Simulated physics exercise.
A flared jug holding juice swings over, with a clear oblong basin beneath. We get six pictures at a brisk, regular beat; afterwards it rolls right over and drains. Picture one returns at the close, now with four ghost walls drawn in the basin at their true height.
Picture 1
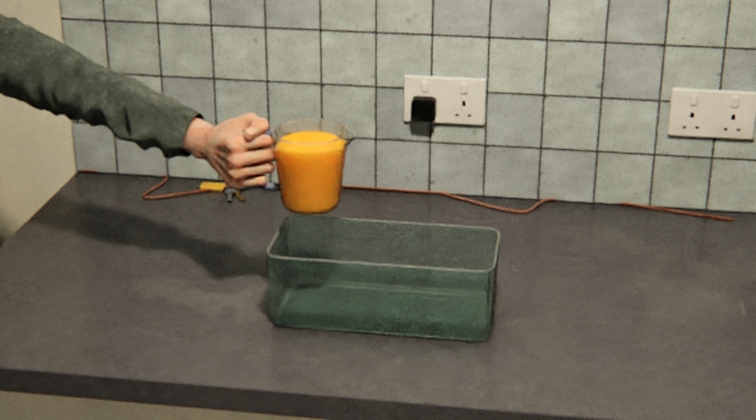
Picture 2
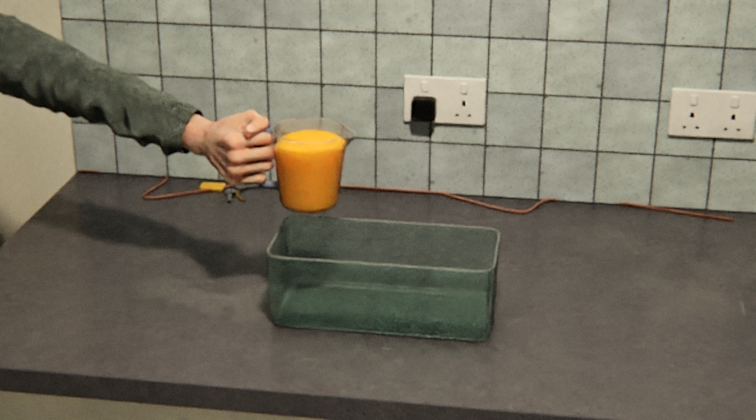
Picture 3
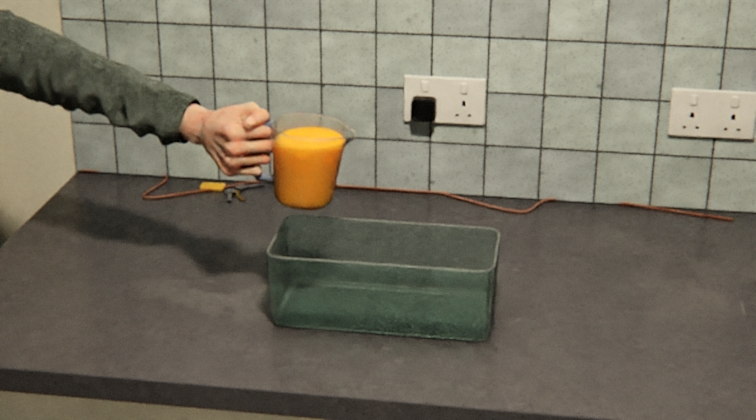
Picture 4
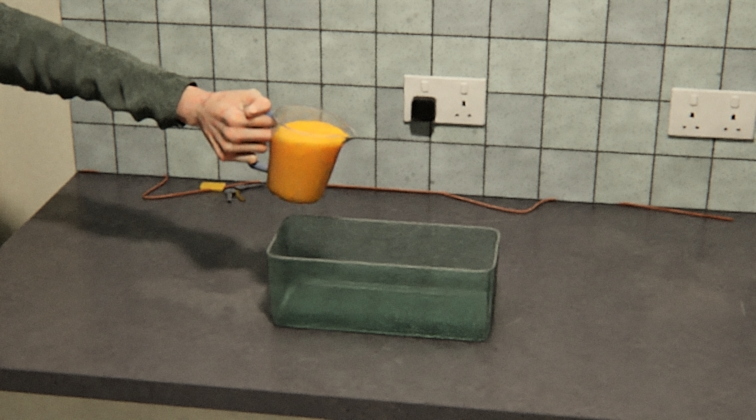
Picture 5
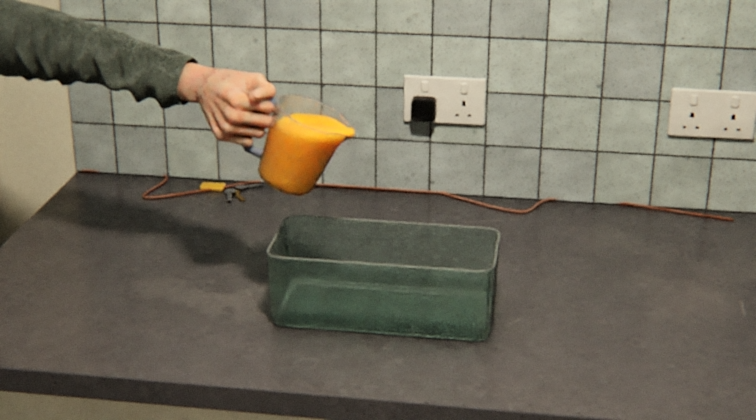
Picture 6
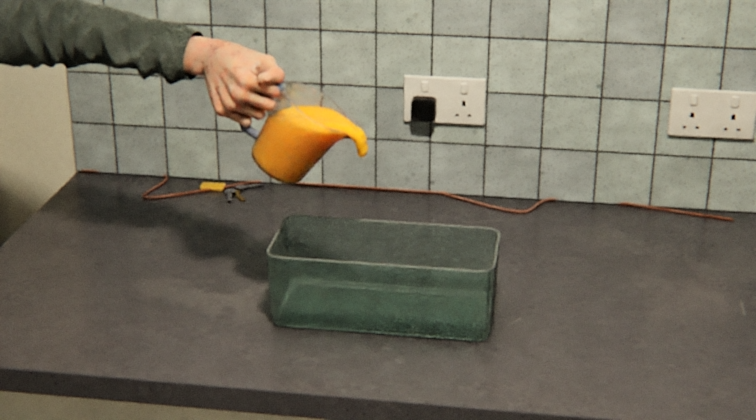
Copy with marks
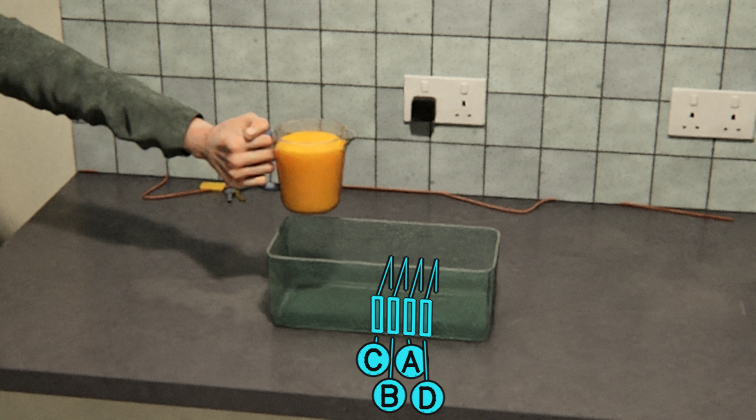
On a dark grey counter against a tiled wall, a hand reaching in from the left holds a jug of orange juice upright above a clear, empty oblong basin. The hand gradually tilts the jug to the right, and juice slides over the lip, curling downward in a short tongue.
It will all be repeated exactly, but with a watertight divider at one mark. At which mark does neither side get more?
The answer is position D.
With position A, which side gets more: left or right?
More ends on the right.
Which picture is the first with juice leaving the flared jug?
Picture 6.
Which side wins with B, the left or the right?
More ends on the right.
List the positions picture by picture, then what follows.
The first picture shows upright, lip at (356, 136); basin from (272, 321) to (490, 338); nothing has left yet.
The second picture shows upright, lip at (356, 136); nothing has left yet.
The third picture shows tipped about 6°, lip at (356, 136); nothing has left yet.
The fourth picture shows tipped about 13°, lip at (356, 135); nothing has left yet.
The fifth picture shows tipped about 22°, lip at (355, 135); nothing has left yet.
The sixth picture shows tipped about 34°, lip at (355, 135); juice is over the lip, down to (362, 153).
In cyan, A at (408, 339); B at (392, 338); C at (376, 337); D at (424, 341).
If A is chosen, about 13 % ends left of the wall and 85 % right of it.
If B is chosen, about 4 % ends left of the wall and 94 % right of it.
If C is chosen, about 4 % ends left of the wall and 94 % right of it.
If D is chosen, about 53 % ends left of the wall and 44 % right of it; 3 % is lost outside.
